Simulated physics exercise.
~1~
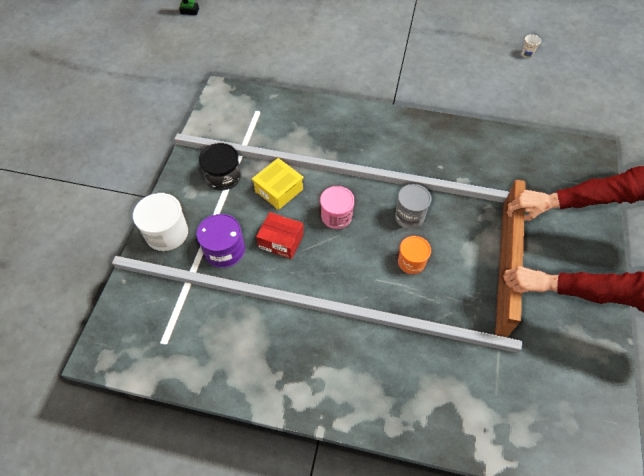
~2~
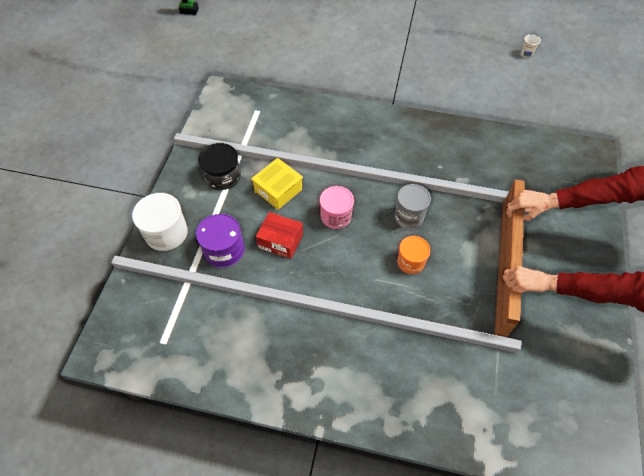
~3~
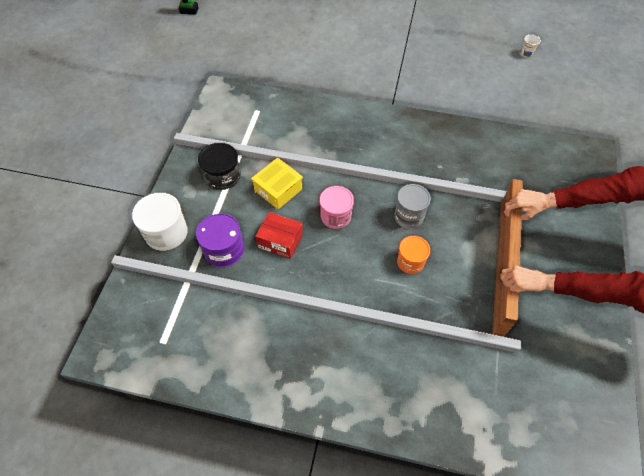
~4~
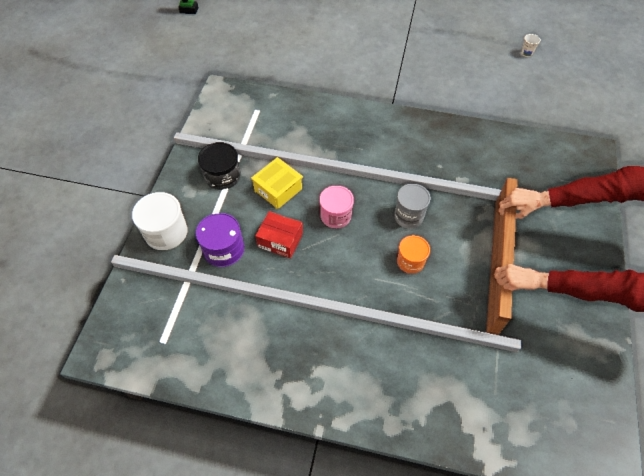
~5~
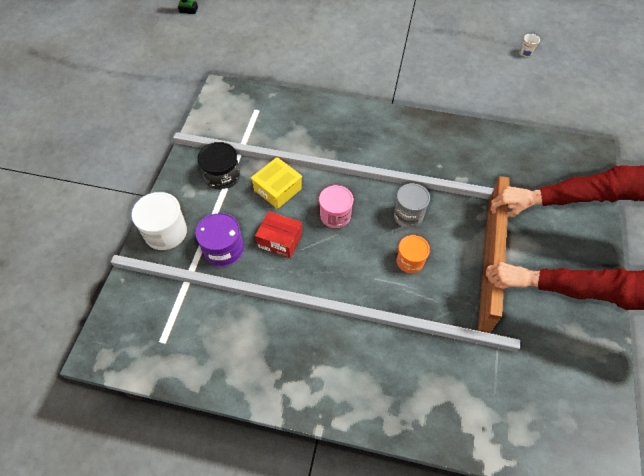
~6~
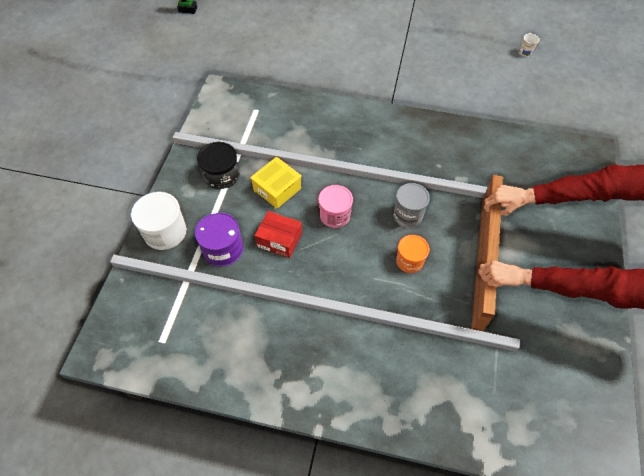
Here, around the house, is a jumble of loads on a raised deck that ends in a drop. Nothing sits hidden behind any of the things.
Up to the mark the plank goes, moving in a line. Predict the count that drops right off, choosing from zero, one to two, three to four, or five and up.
The count is one to two.
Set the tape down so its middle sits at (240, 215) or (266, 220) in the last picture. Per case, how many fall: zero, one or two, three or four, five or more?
First not one, then no fall at all.
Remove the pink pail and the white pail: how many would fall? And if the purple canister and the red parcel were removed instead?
First 1, second 1.
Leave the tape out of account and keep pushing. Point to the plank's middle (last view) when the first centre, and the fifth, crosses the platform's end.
About (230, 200) and about (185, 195).
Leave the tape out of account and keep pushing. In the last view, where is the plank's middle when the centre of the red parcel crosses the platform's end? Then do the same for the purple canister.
The middle would be close to (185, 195) and then close to (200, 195).
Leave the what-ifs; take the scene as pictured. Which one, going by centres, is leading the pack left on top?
The purple canister, it is.
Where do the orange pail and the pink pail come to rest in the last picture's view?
The orange pail settles near (201, 201); as for the pink pail, near (205, 177).
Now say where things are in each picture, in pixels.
The first picture shows white pail (162, 223); black pail (221, 167); purple canister (222, 241); plank (511, 256); tape (217, 211).
The second picture shows black pail (220, 167); yellow tote (278, 184).
The third picture shows purple canister (221, 241); pink pail (336, 208).
The fourth picture shows white pail (161, 222); plank (502, 254).
The fifth picture shows black pail (220, 166); red parcel (279, 235).
The sixth picture shows white pail (160, 222); black pail (219, 166); purple canister (220, 240); plank (488, 251); tape (216, 210).
Soon after, none off yet; white pail at rest near (160, 222); black pail at rest near (219, 166); purple canister at rest near (220, 240).
After that, none off yet; white pail displaced a little near (156, 220); black pail displaced about its own width near (195, 162); purple canister displaced about its own width near (184, 246).
In the end, the number that fall off is one or two; gone, black pail and white pail.
